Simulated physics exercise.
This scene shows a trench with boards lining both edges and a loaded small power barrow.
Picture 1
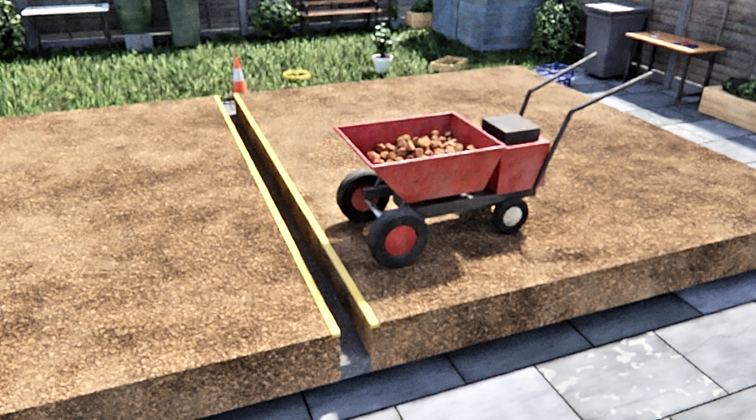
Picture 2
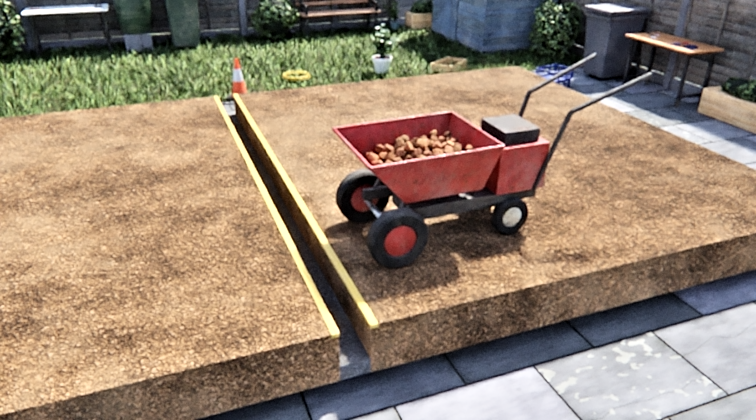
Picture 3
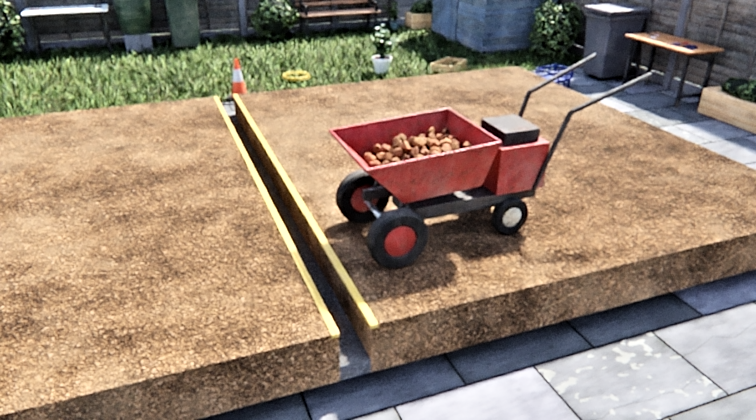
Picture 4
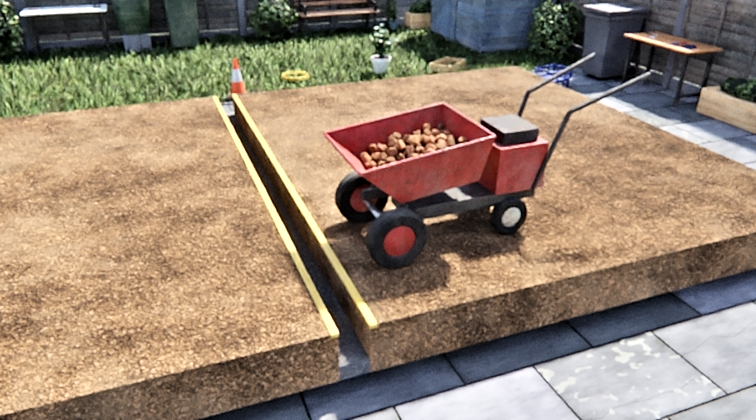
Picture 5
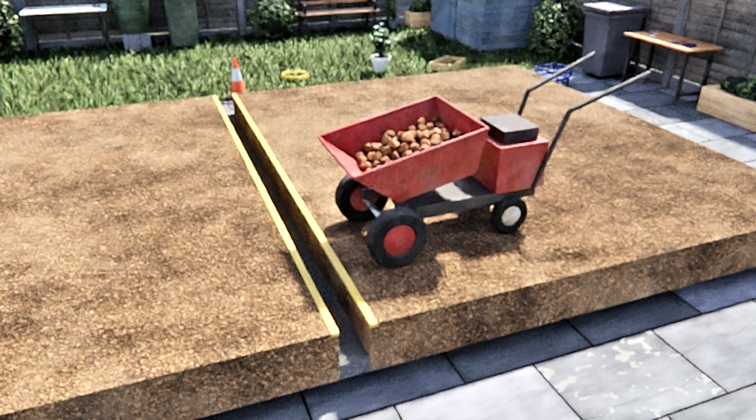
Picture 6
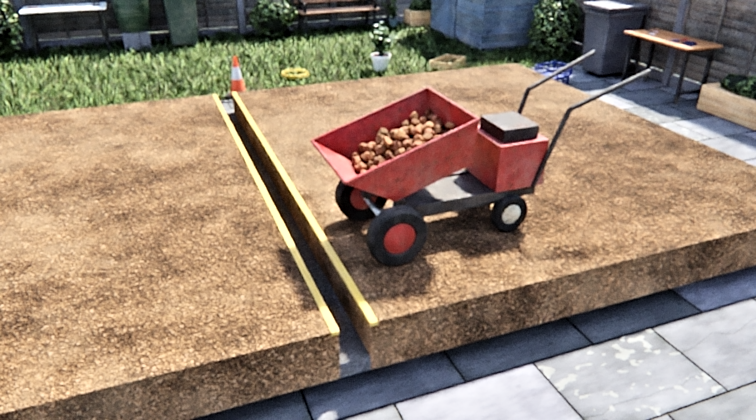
A red skip loaded with brown clods sits level on a small wheeled barrow beside a narrow, yellow-edged trench, with nobody at the handles. It begins to tilt slightly toward the trench, then leans more clearly, its rear rising off the dark chassis while the wheels stay in place.
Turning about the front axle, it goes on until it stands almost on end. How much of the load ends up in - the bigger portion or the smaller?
The smaller portion ends up in.
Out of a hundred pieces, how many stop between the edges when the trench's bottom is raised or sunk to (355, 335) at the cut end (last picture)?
It works out to some 0 per cent.
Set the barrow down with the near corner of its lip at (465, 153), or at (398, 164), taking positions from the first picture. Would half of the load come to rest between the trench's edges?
Trial 1 falls short of half, trial 2 exceeds half.
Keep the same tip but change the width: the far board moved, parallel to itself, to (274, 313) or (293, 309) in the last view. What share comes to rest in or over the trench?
I'd put it near 90 in a hundred, then near 70 in a hundred.
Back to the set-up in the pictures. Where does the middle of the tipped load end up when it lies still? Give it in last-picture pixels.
Somewhere around (265, 255) in the last picture.
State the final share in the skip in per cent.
All told, it is near 15 percent.
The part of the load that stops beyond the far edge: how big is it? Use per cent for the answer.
Around 85 %.
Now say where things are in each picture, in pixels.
The first frame shows lip of the skip (372, 167), level; top of the load (428, 155), clay clods; first edge of the trench (358, 296); far edge (321, 304), the trench under half as wide as the skip, and about as deep as wide.
The second frame shows lip of the skip (370, 169), level; top of the load (427, 155).
The third frame shows lip of the skip (367, 171), tipped barely; top of the load (422, 150).
The fourth frame shows lip of the skip (360, 174), tipped a little; top of the load (432, 149).
The fifth frame shows lip of the skip (353, 178), tipped a little; top of the load (436, 140).
The sixth frame shows lip of the skip (346, 183), tipped clearly; top of the load (429, 127); first edge of the trench (357, 294); far edge (321, 302).
Just after the last frame, skip tipped steeply; every one in the skip.
A moment on, skip tipped steeply; the larger part in the skip; about a tenth beyond it; just a few falling.
Further on, skip tipped right over; roughly a quarter in the skip; just a few in or heaped over the trench; the larger part beyond it.
When it is over, skip tipped right over; about a tenth in the skip; just a few in or heaped over the trench; the larger part beyond it.
